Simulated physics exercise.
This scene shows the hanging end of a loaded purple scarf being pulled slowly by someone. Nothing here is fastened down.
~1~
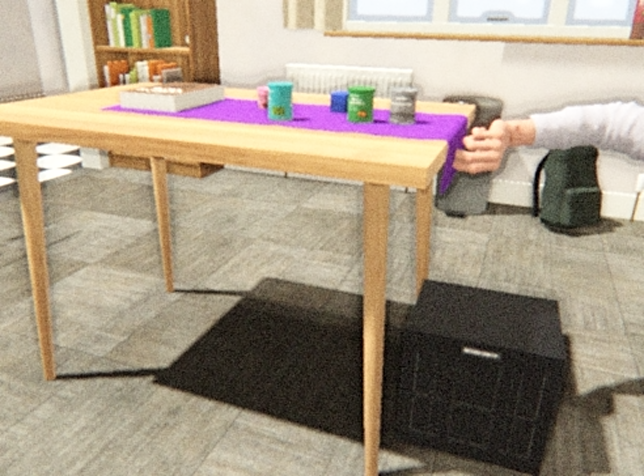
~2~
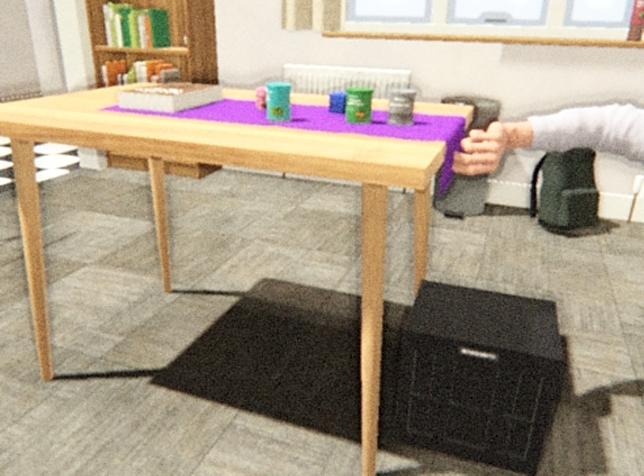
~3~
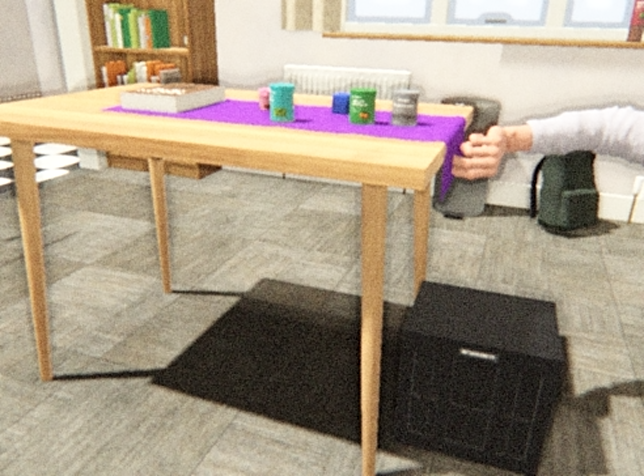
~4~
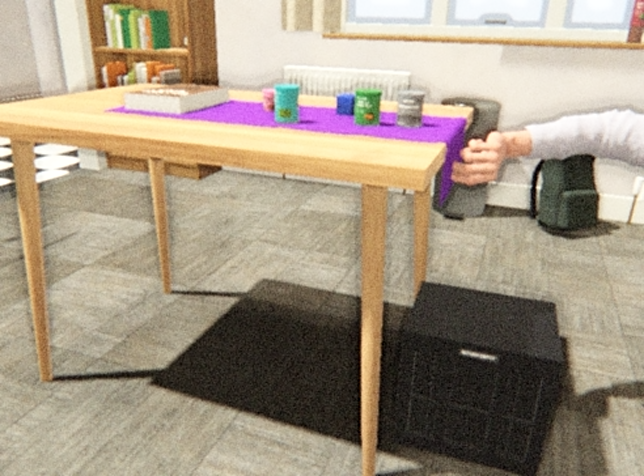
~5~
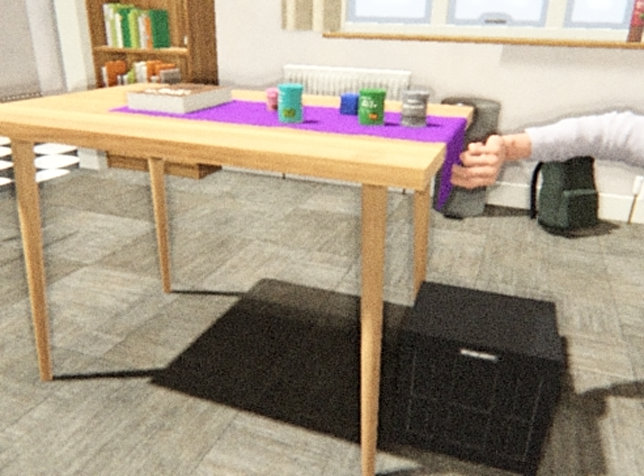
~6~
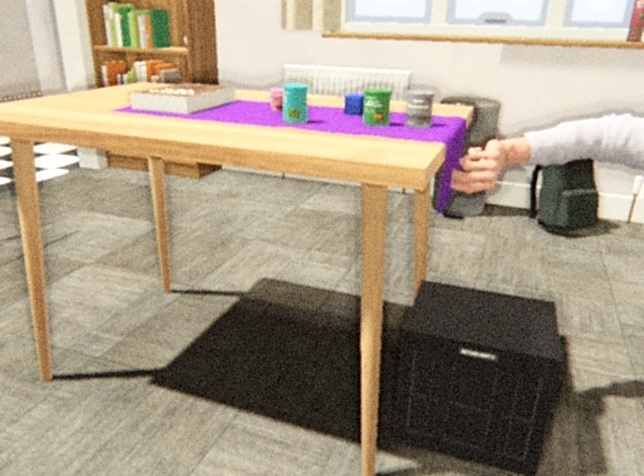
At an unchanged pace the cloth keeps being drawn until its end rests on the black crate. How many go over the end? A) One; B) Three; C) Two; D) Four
Answer: B.
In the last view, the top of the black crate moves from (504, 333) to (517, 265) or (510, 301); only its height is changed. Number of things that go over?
Counts: 1 / 2.
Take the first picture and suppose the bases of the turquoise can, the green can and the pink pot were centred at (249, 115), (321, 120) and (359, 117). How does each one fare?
The turquoise can would stay in place, the green can would end up off, the pink pot would end up off.
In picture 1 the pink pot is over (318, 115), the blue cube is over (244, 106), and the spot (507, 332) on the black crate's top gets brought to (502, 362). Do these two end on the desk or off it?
The pink pot? Lost. The blue cube? Safe.
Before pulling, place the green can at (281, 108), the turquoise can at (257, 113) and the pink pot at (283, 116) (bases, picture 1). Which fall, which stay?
Of these three, the green can rides it out, the turquoise can rides it out, the pink pot rides it out.
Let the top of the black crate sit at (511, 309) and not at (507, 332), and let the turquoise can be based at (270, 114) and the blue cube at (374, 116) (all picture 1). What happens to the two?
Note: Turquoise can kept on top; blue cube lost.
Soon after, hem near (447, 224); all still up.
Then, hem near (444, 265); grey can and green can gone.
Further on, hem on the crate; grey can, green can and blue cube gone.
At rest, hem on the crate; grey can, green can and blue cube gone. The count of fallen things is three.
